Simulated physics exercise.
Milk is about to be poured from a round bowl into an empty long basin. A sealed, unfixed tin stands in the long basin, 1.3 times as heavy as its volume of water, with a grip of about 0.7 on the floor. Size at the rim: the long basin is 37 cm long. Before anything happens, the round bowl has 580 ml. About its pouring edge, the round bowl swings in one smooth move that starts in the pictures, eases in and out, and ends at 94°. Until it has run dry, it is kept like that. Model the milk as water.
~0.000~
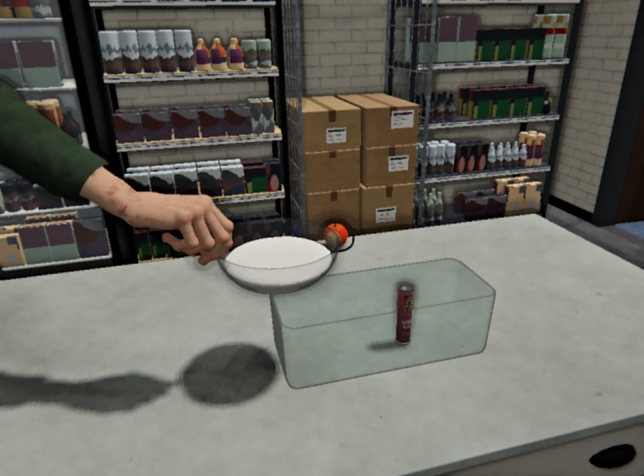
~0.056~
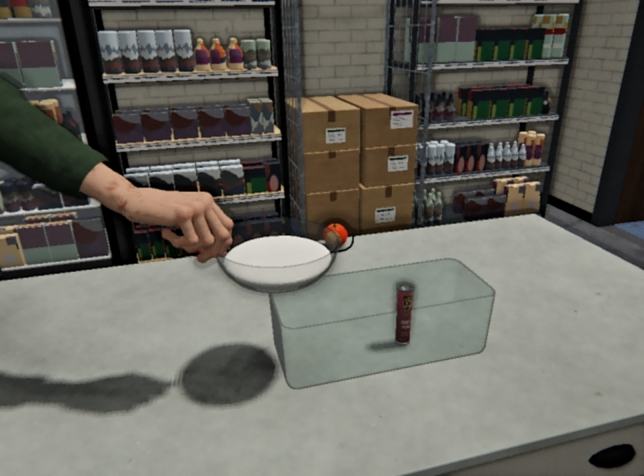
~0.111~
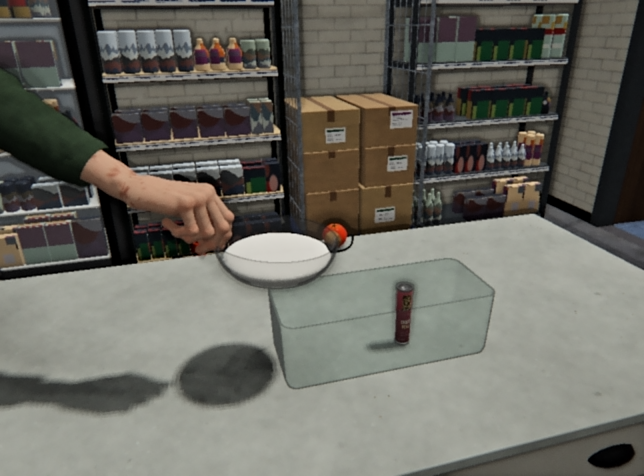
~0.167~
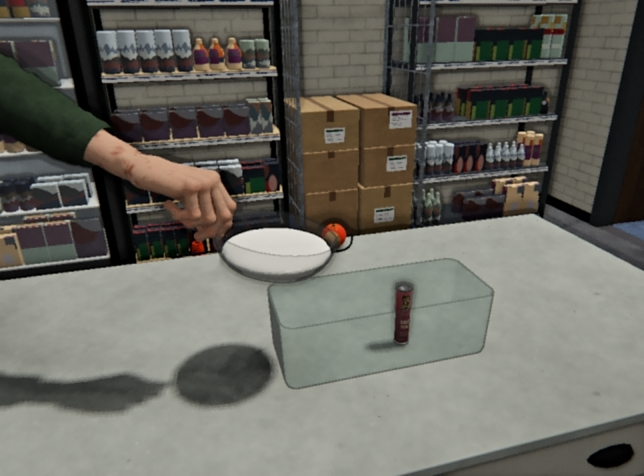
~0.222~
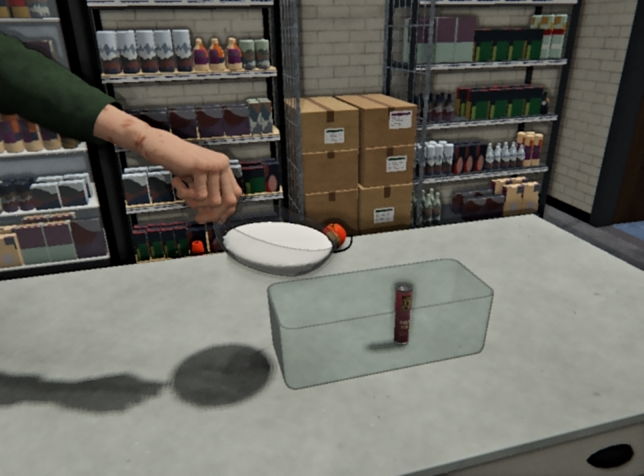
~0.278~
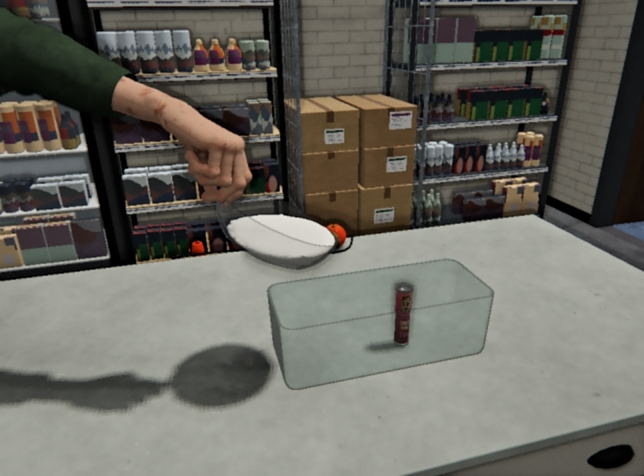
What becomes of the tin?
The tin is knocked over.
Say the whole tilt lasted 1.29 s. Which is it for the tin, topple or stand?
The tin stays balanced.
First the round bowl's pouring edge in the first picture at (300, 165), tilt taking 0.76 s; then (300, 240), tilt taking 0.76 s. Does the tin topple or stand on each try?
Try 1: Tipped over; try 2: Still standing.
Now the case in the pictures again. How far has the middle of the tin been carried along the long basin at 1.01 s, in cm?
7 cm, roughly.
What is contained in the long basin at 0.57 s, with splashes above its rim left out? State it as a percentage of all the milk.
I'd estimate some 14 percent of the liquid.
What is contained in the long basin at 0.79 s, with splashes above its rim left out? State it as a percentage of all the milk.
Some 92 per cent.
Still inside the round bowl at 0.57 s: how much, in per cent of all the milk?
About 22 percent.
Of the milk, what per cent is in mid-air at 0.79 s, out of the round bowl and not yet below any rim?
About 8 per cent.
After 0.57 s the tilt is 81° and 22 per cent is still to pour; the tin stands where it began.
After 0.79 s the tilt is 94° and 1 per cent is still to pour; the tin leans 26°.
After 1.01 s the tilt is 94° and 0 per cent is still to pour; the tin lies on its side.
After 1.26 s the tilt is 94° and 0 per cent is still to pour; the tin lies on its side.
In the end the tin lies on its side.
